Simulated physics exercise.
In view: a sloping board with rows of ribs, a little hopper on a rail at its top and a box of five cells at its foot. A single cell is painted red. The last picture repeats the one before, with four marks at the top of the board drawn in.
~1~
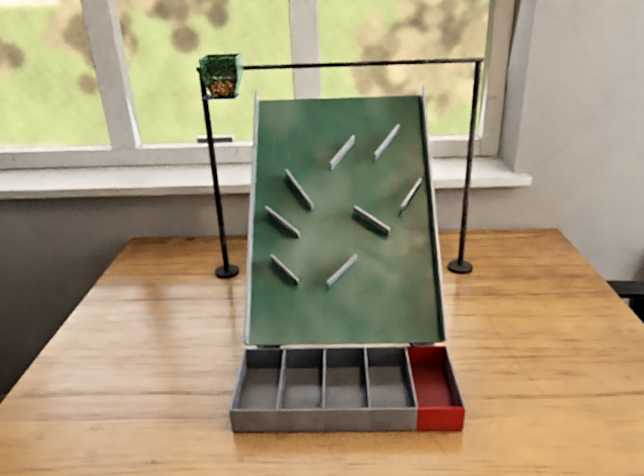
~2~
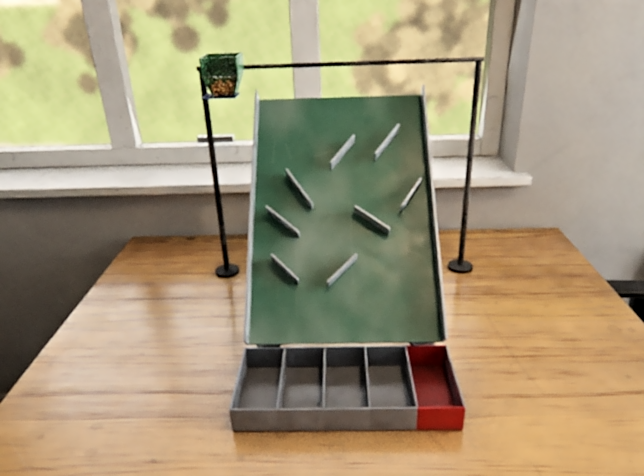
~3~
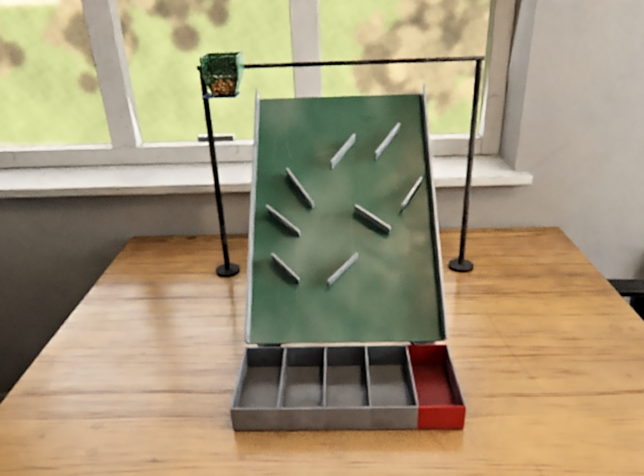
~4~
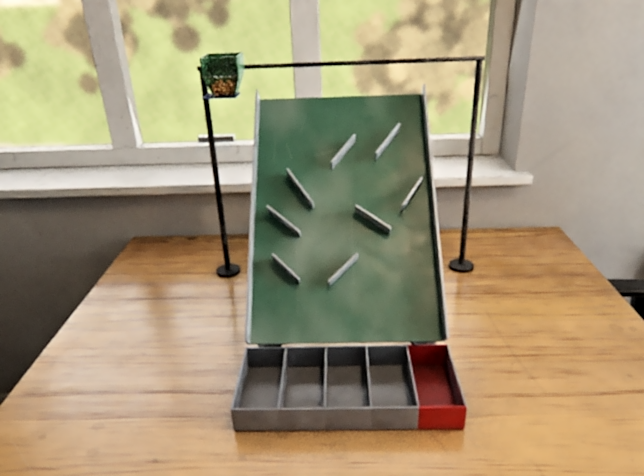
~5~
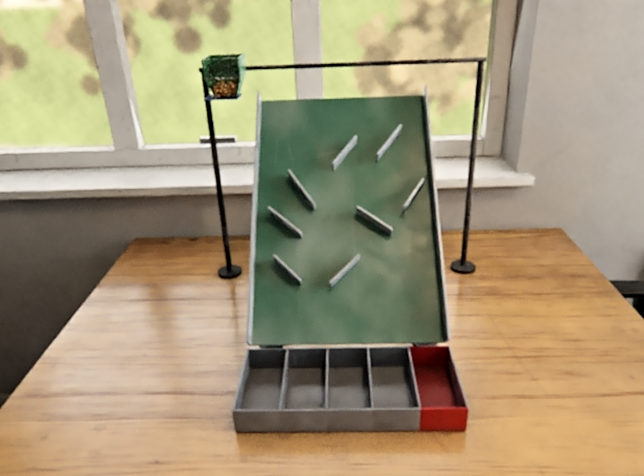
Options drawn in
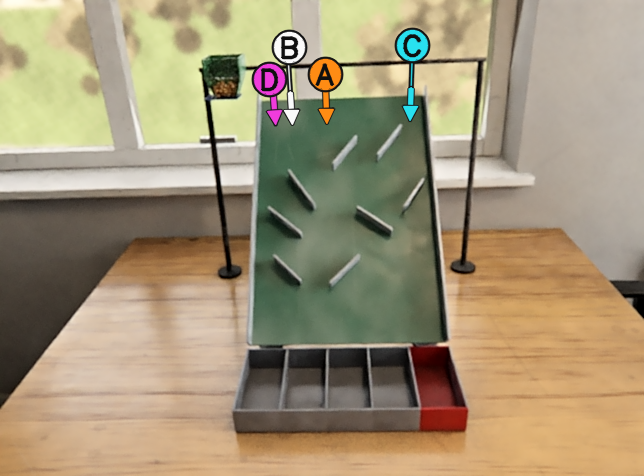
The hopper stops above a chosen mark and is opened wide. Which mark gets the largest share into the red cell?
The answer is mark C.
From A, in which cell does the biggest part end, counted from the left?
The second.
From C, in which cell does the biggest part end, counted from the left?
The fifth.
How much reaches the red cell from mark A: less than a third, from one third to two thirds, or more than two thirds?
Mark A gives less than a third.
On the marked copy, mark A meets the board at (326, 118); mark B meets the board at (292, 119); mark C meets the board at (410, 115); mark D meets the board at (275, 119).
For mark A, a stray few in the red cell, most in other cells, a small part outside the box.
For mark B, a small part in the red cell, about two thirds in other cells, about a quarter outside the box.
For mark C, about a third in the red cell, about a quarter in other cells, about a third outside the box.
For mark D, a stray few in the red cell, about two thirds in other cells, about a quarter outside the box.
